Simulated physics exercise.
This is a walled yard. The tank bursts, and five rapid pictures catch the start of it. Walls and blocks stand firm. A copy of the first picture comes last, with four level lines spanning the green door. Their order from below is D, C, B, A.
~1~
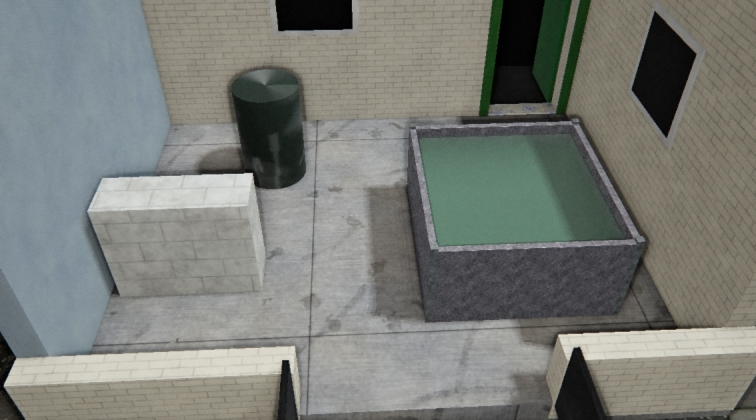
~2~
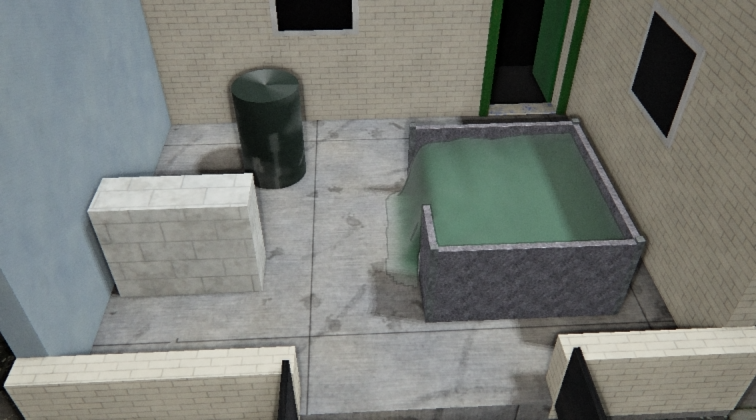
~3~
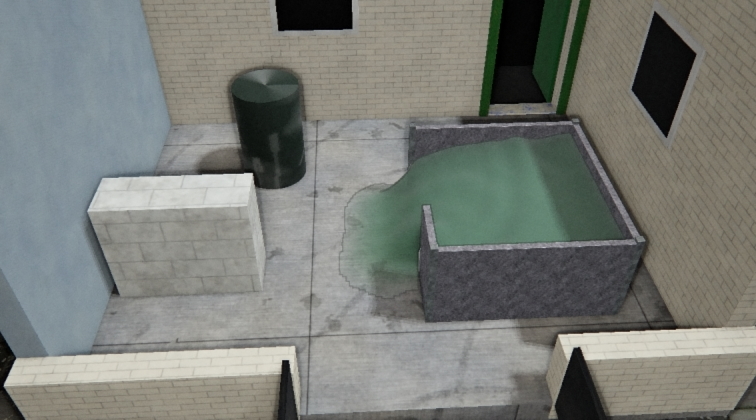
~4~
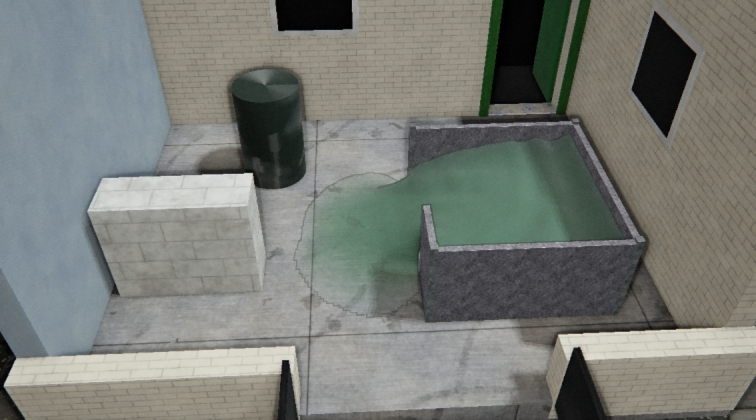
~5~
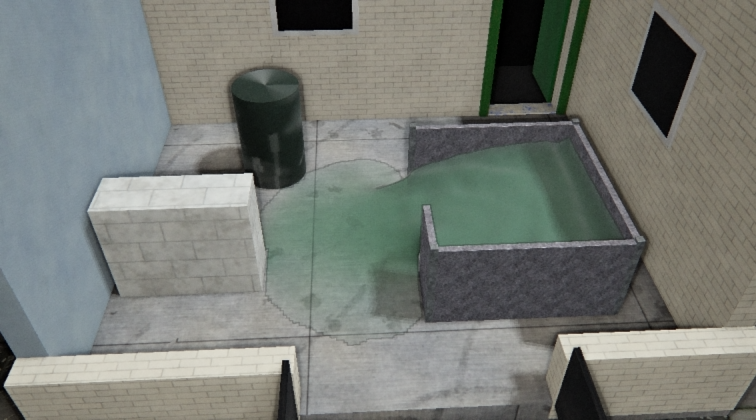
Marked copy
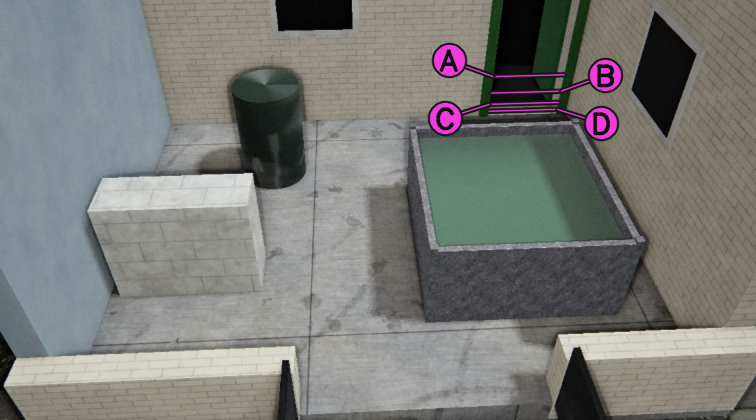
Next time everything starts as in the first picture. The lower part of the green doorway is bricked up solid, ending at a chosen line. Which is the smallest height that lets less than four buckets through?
It is C.
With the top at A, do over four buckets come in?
No.
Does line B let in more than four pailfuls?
No, that is safe.
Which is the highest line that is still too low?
It is D.
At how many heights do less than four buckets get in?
Three of the four.
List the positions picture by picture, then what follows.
Water in the tank at rest, its middle at (512, 185); foot of the green doorway at (522, 114); open gate at (428, 336).
Water covers 2 % of the ground and shows as far out as (409, 278).
Water covers 6 % of the ground and shows as far out as (371, 285).
Water covers 11 % of the ground and shows as far out as (308, 268).
Water covers 19 % of the ground and shows as far out as (287, 302).
On the marked copy, A at (529, 75); B at (526, 92); C at (524, 103); D at (523, 110); from the bottom up D, C, B, A.
Choosing A, nothing gets over.
Choosing B, nothing gets over.
Choosing C, a bucket or two gets in.
Choosing D, about 13 bucketfuls get in.
